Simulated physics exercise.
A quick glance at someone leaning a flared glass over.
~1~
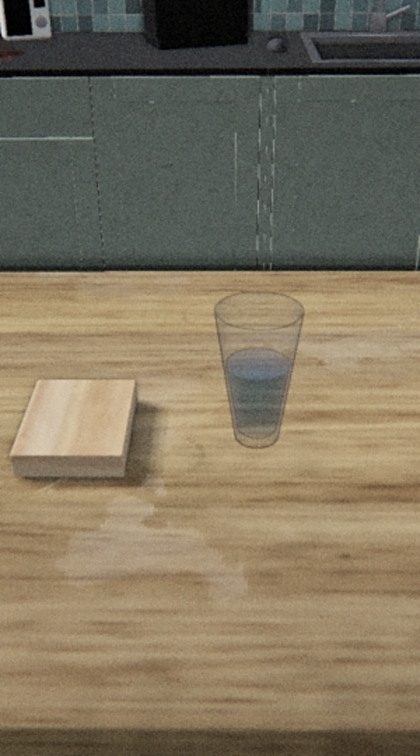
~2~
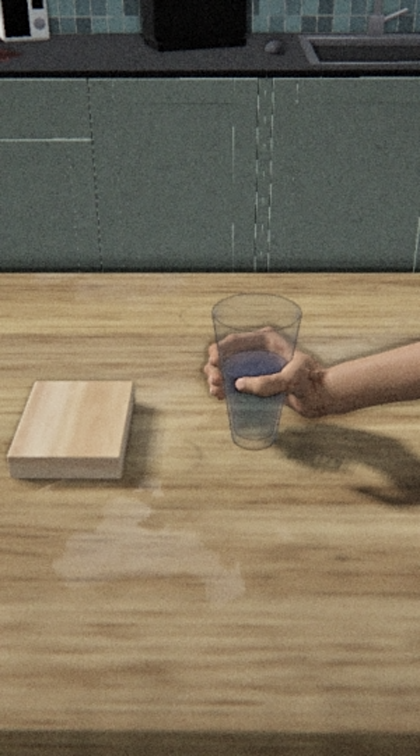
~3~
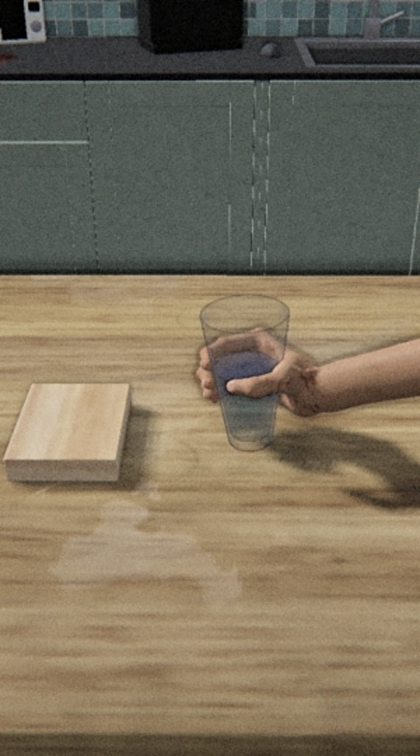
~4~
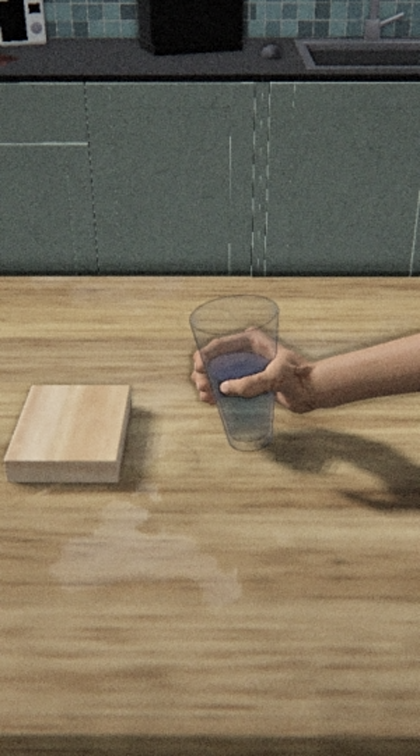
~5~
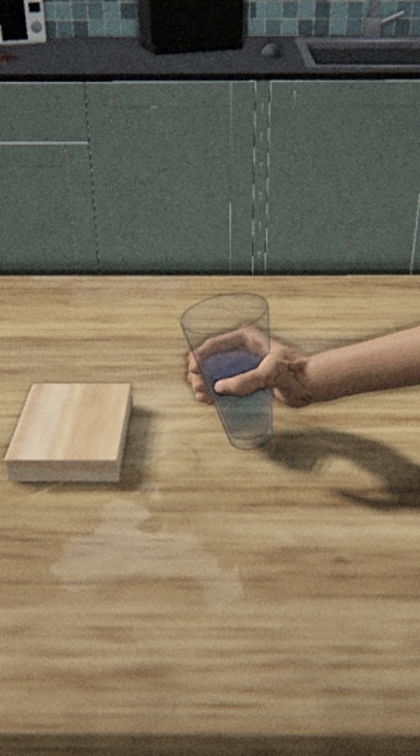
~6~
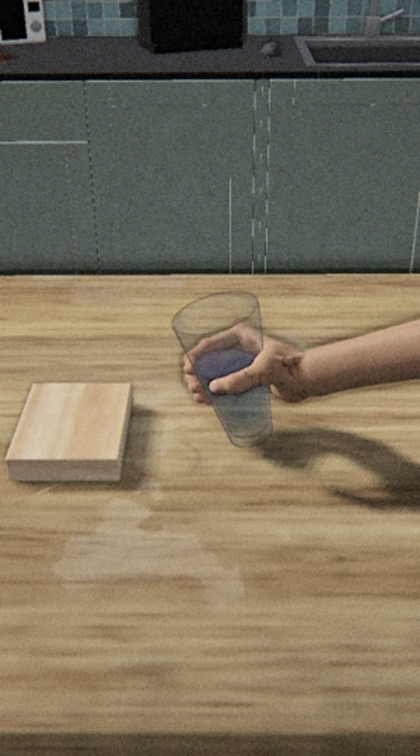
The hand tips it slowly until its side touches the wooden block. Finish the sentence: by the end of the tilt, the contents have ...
The contents have partly run out.
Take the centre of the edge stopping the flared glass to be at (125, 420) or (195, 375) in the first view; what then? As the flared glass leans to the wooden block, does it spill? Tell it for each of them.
In that order: Wets the top, is safe.
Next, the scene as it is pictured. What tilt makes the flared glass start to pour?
Somewhere near 60 degrees from upright.
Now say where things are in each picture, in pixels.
In the first frame, it stands upright; flared glass (258, 371) about half full.
The second frame shows a hand takes hold; flared glass about half full, surface at (256, 366); wooden block (75, 427).
The third frame shows tipping on its foot; flared glass (247, 374) about half full.
In the fourth frame, the top moves towards the wooden block; flared glass about half full, surface at (241, 368); wooden block (72, 431).
The fifth frame shows on the way over; flared glass (237, 372) about half full.
In the sixth frame, it is leaning; flared glass about half full, surface at (230, 365); wooden block (74, 429).
Shortly, the flared glass leans by about 40°; none is lost.
Then, the flared glass leans by about 60°; it has lost some; nearly all of the dyed water is inside.
At the finish, the flared glass leans by about 70°, against the wooden block; it has lost some; about half of the dyed water is inside.
